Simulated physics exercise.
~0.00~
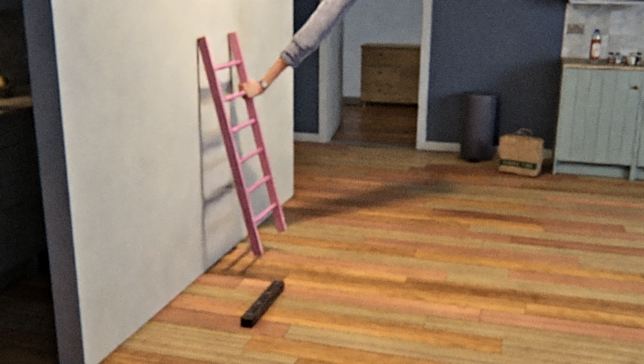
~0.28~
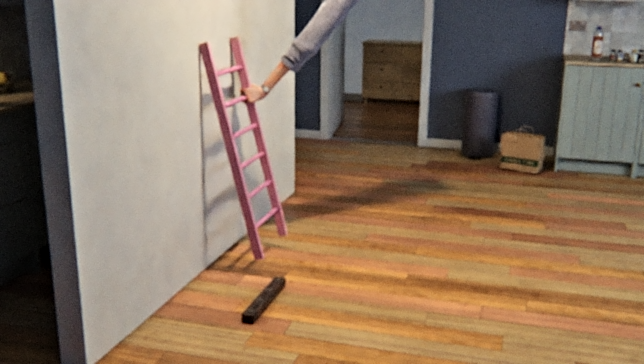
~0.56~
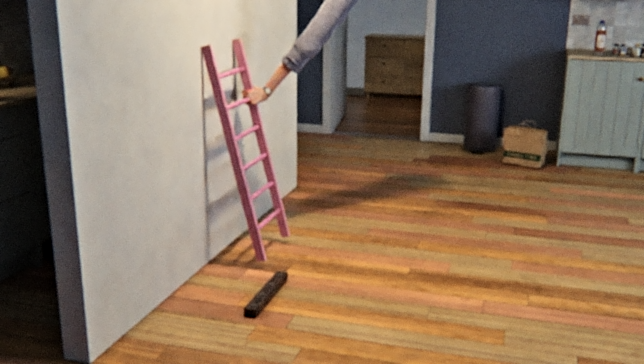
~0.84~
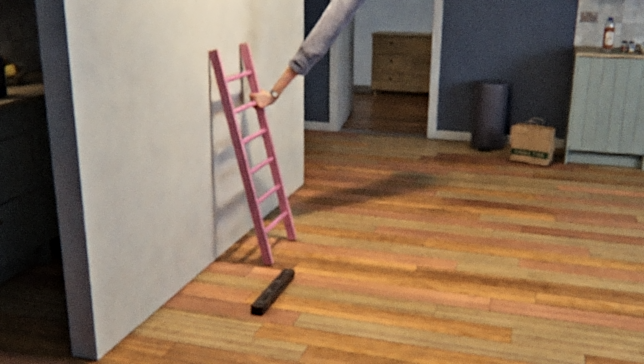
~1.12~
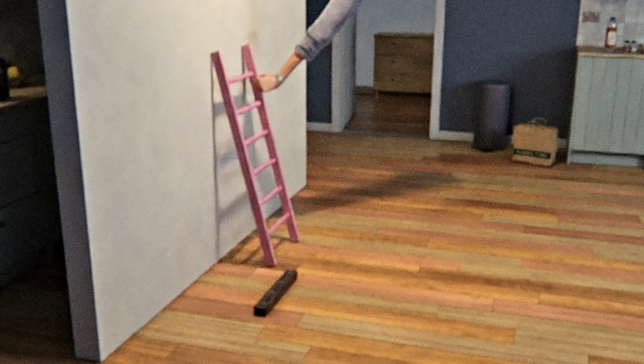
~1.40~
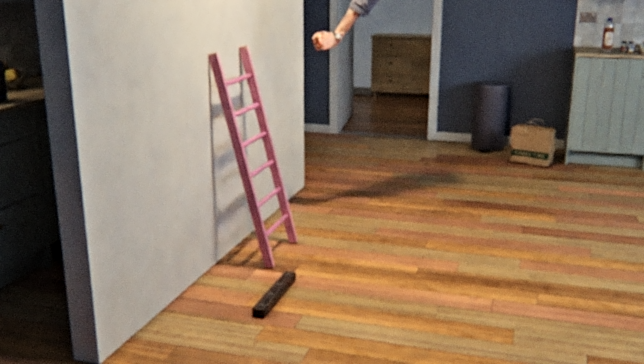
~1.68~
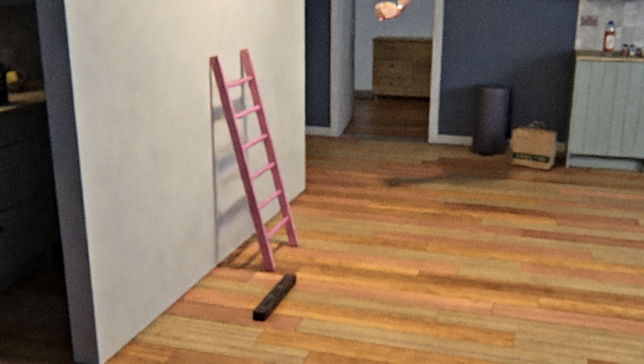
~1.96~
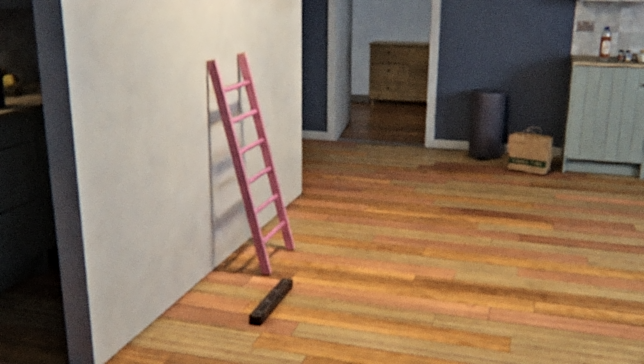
Pink ladder-like rack being leant against a pale wall by a hand, which lets go and withdraws, leaving it standing there.
